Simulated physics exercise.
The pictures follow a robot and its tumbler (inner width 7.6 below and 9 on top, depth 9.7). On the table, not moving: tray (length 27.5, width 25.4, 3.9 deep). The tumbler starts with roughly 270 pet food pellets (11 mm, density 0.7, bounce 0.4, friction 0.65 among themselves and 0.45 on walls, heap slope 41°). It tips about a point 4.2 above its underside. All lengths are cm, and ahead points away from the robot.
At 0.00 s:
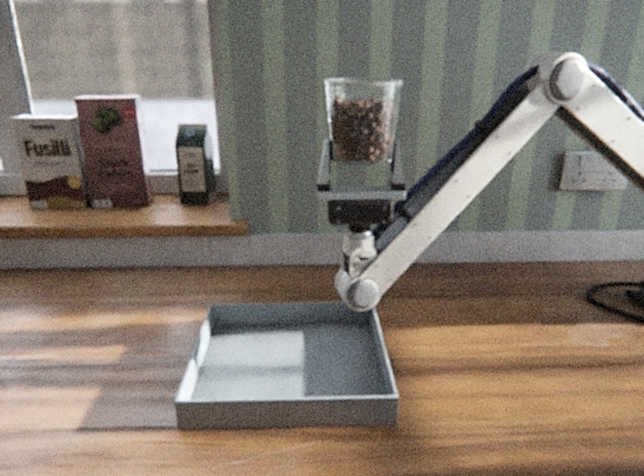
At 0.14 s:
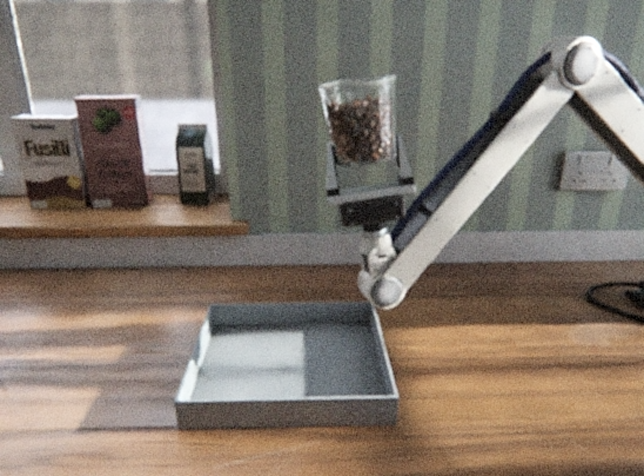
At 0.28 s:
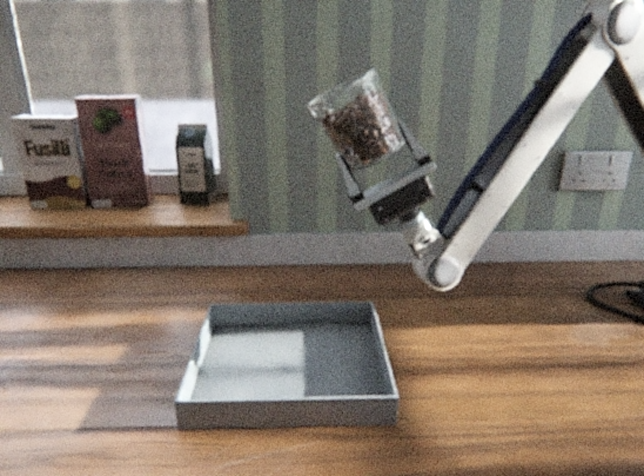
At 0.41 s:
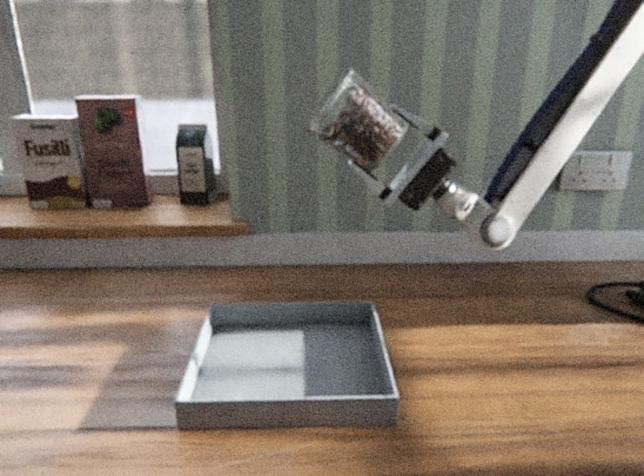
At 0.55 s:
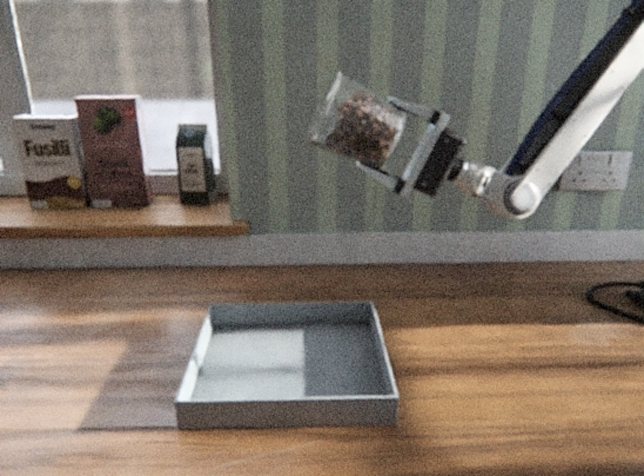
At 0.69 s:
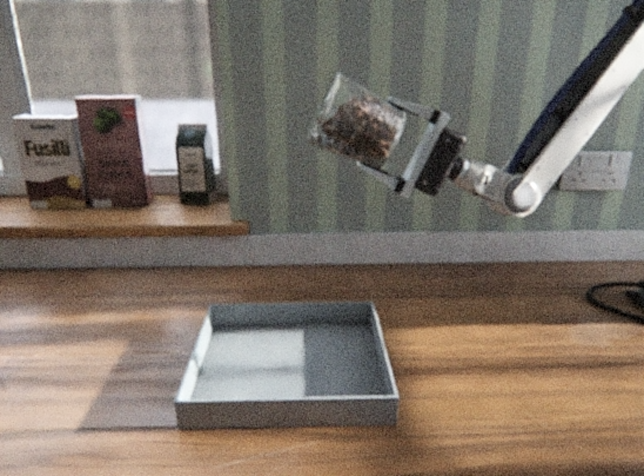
A robot arm holding a clear tumbler of brown pellets above a wooden surface tilts it steadily to the left, from upright to well over on its side, while a shallow grey tray sits below.
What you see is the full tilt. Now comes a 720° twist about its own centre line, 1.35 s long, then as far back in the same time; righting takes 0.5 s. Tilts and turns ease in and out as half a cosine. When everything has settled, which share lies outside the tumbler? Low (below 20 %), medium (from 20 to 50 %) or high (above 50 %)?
Answer: Low; below 20 % of the pet food pellets finish outside the tumbler.
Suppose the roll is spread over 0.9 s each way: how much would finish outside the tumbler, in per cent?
In that case some 0 per cent.
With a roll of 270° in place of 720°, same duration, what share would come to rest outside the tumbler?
It would be near 10 per cent.
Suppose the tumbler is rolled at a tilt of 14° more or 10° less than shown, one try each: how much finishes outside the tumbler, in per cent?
Some 55 and 0 per cent.
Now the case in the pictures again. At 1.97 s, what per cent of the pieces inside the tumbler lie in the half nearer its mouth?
About 35 per cent.
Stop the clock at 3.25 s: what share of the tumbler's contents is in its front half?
About 45 per cent.
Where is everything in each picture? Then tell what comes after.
In the first picture, the tumbler middle at (362, 122), upright; upper third of the load around (360, 109), from x 335 to 390, top at y 95; 273 in the tumbler.
In the second picture, the tumbler middle at (361, 122), tipped 9°; upper third of the load around (363, 109), from x 330 to 390, top at y 95.
In the third picture, the tumbler middle at (360, 122), tipped 30°; upper third of the load around (363, 111), from x 325 to 395, top at y 95.
In the fourth picture, the tumbler middle at (358, 124), tipped 53°; upper third of the load around (362, 111), from x 325 to 395, top at y 90.
In the fifth picture, the tumbler middle at (357, 125), tipped 65°; upper third of the load around (362, 111), from x 325 to 395, top at y 95.
In the sixth picture, the tumbler middle at (357, 125), tipped 66°; upper third of the load around (364, 113), from x 320 to 395, top at y 100; 273 in the tumbler.
After 1.97 s, tipped 66°, highest piece 40 above the table; 260 in the tumbler, 11 in the tray, 2 in flight or on a rim.
After 3.25 s, tipped 66°, highest piece 40 above the table; 254 in the tumbler, 19 in the tray.
After 4.09 s, upright, highest piece 42 above the table; 252 in the tumbler, 21 in the tray.
After 4.79 s, upright, highest piece 42 above the table; 252 in the tumbler, 21 in the tray.
In the end, 252 in the tumbler, 21 in the tray. That is 8 % outside the tumbler.
